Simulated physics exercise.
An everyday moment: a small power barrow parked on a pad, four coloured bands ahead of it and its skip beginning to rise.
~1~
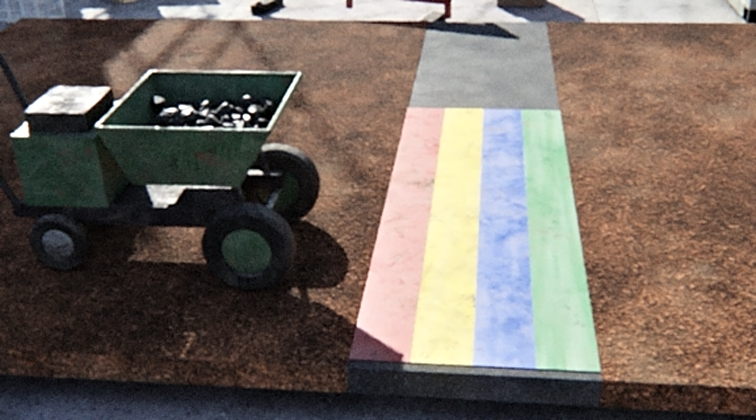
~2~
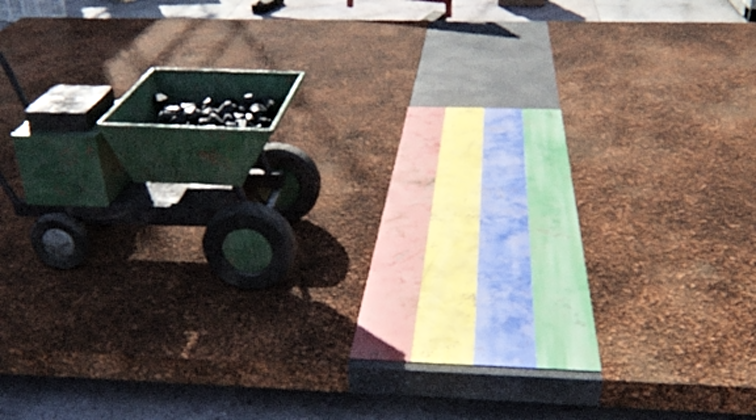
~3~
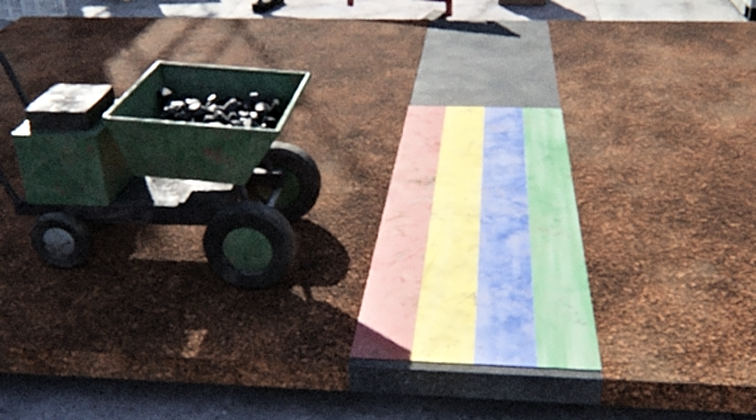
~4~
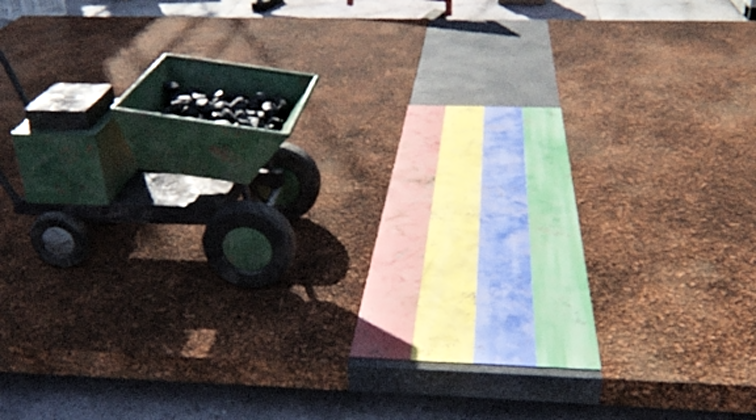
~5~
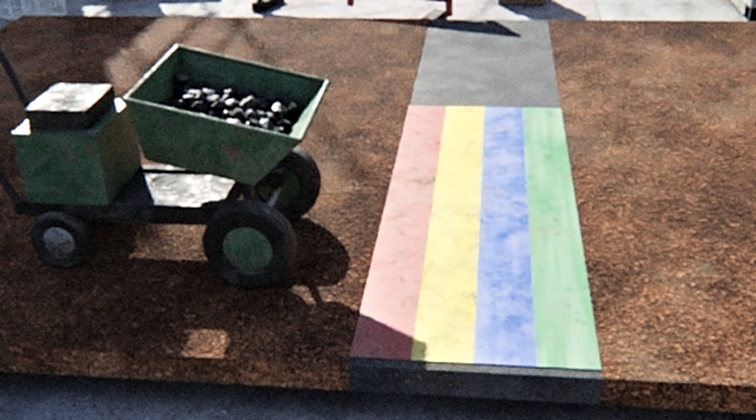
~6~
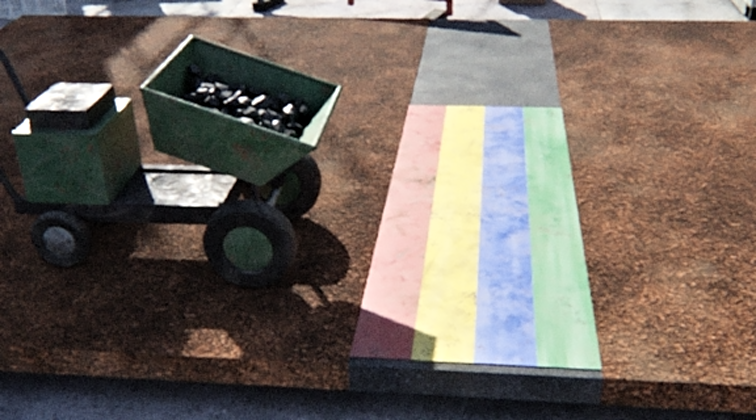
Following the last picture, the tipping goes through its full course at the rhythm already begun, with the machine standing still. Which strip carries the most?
The red strip.
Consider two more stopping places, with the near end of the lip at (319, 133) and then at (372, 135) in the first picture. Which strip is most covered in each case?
Try one: Yellow; try two: The blue strip.
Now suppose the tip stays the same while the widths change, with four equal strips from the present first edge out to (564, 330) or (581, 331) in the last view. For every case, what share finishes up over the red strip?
40 % and 40 %.
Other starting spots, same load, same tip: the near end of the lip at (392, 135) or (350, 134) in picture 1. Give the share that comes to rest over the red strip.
Close to 0 in a hundred, and close to 0 in a hundred.
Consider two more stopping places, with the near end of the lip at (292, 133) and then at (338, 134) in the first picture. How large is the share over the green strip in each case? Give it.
You'd get around 0 in a hundred, then 10 in a hundred.
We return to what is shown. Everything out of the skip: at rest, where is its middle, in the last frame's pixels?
Last view, centre at rest - approx. (425, 249).
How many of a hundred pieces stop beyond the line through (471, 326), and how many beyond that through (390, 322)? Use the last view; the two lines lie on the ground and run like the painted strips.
Near 20 % and near 70 %, in that order.
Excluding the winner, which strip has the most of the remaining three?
In second place: Yellow.
Just after the last frame, skip tipped steeply; every one in the skip.
A moment on, skip tipped right over; the larger part in the skip; about a tenth over the red strip; just a few over the yellow strip.
Further on, skip tipped right over; roughly a quarter in the skip; roughly a quarter over the red strip; roughly a third over the yellow strip; about a tenth over the blue strip; just a few over the green strip.
When it is over, skip tipped right over; about a tenth in the skip; roughly half over the red strip; roughly a quarter over the yellow strip; about a tenth over the blue strip; just a few over the green strip; just a few off the paint.
